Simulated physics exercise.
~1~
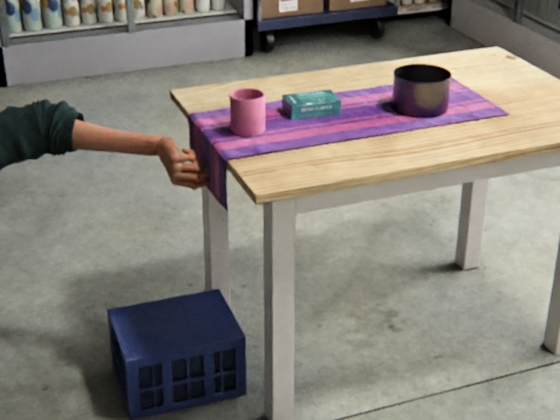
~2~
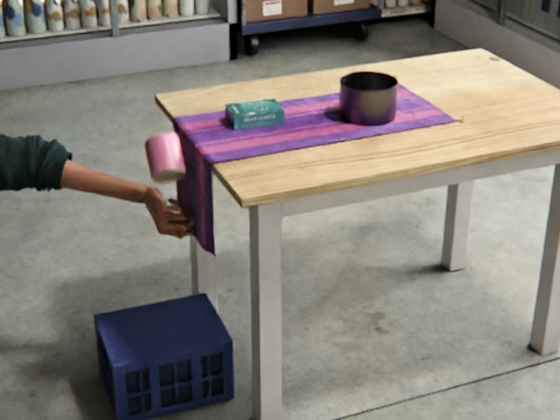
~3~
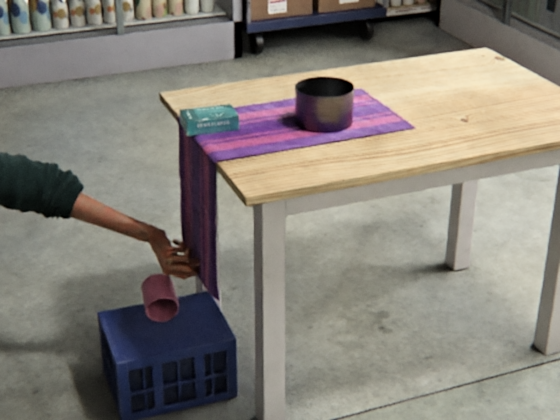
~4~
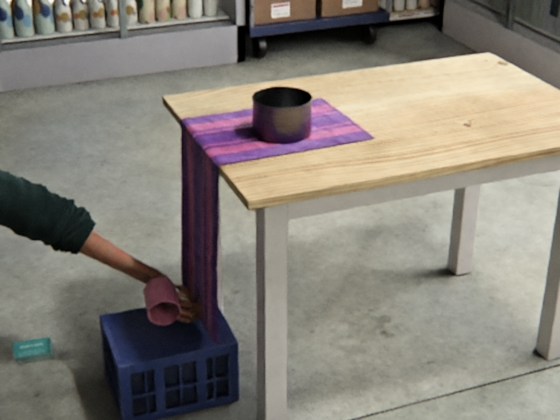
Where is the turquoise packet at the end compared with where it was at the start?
At the start the turquoise packet sits on the purple tablecloth on top of the table, between the mug and the pot. By the end it is down on the floor, to the left of the blue crate.
